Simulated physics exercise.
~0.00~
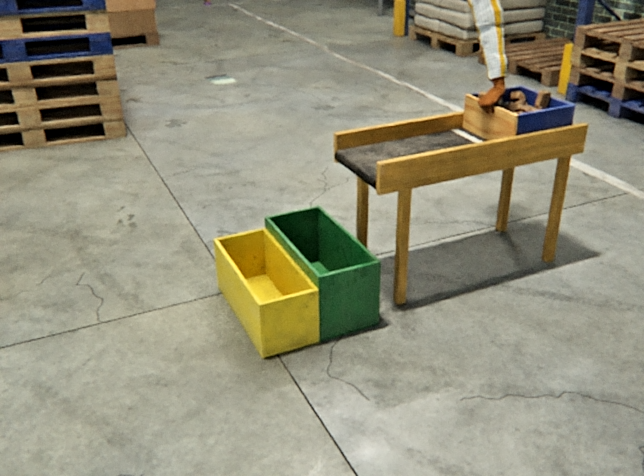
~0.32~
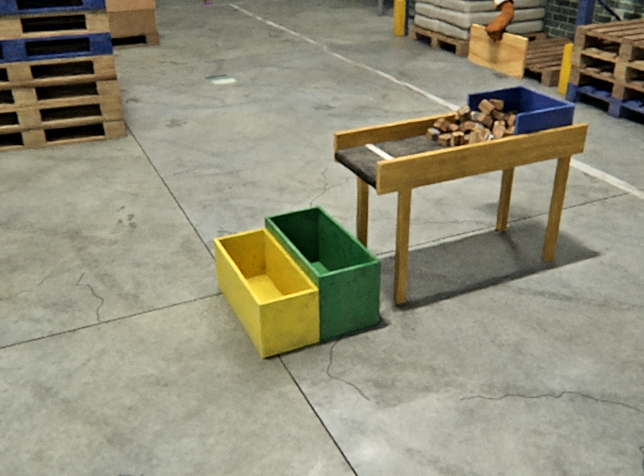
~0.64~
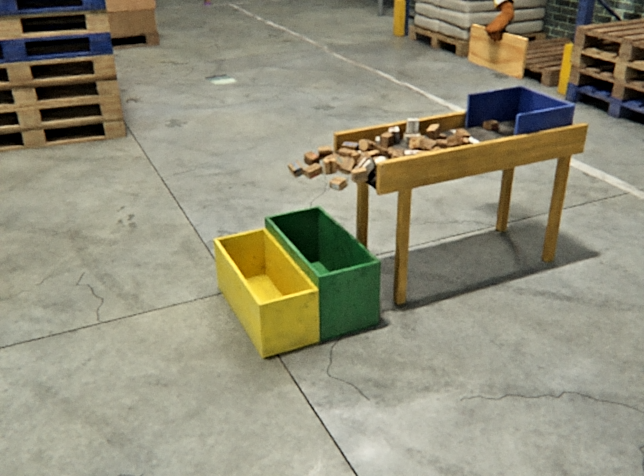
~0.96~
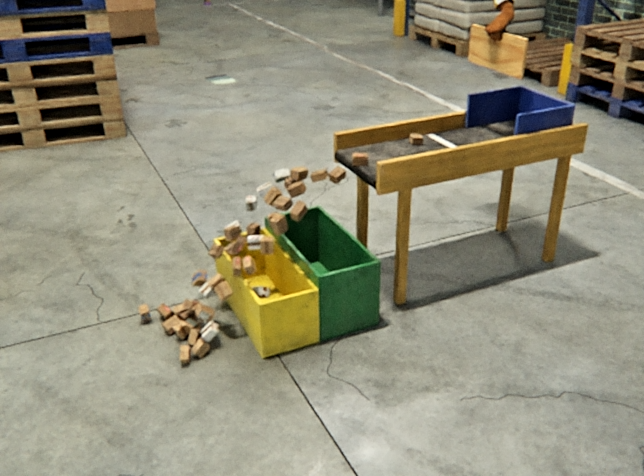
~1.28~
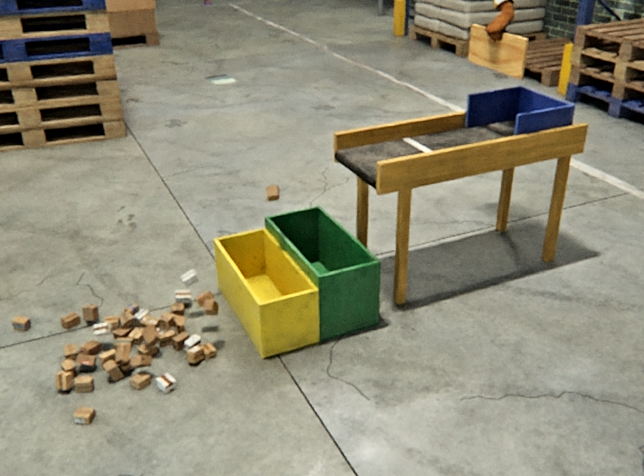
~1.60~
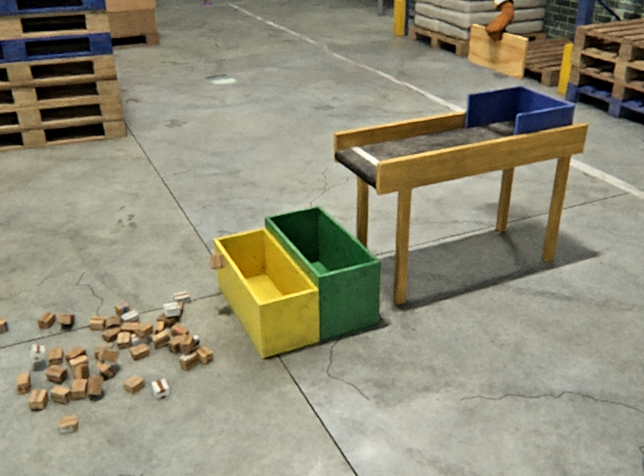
A gloved hand lifts a wooden gate from a blue pen, and a heap of small brown and white blocks rides the belt leftward, spilling off its end. Most fly past the green bin and yellow tub, scattering across the concrete floor to the left.
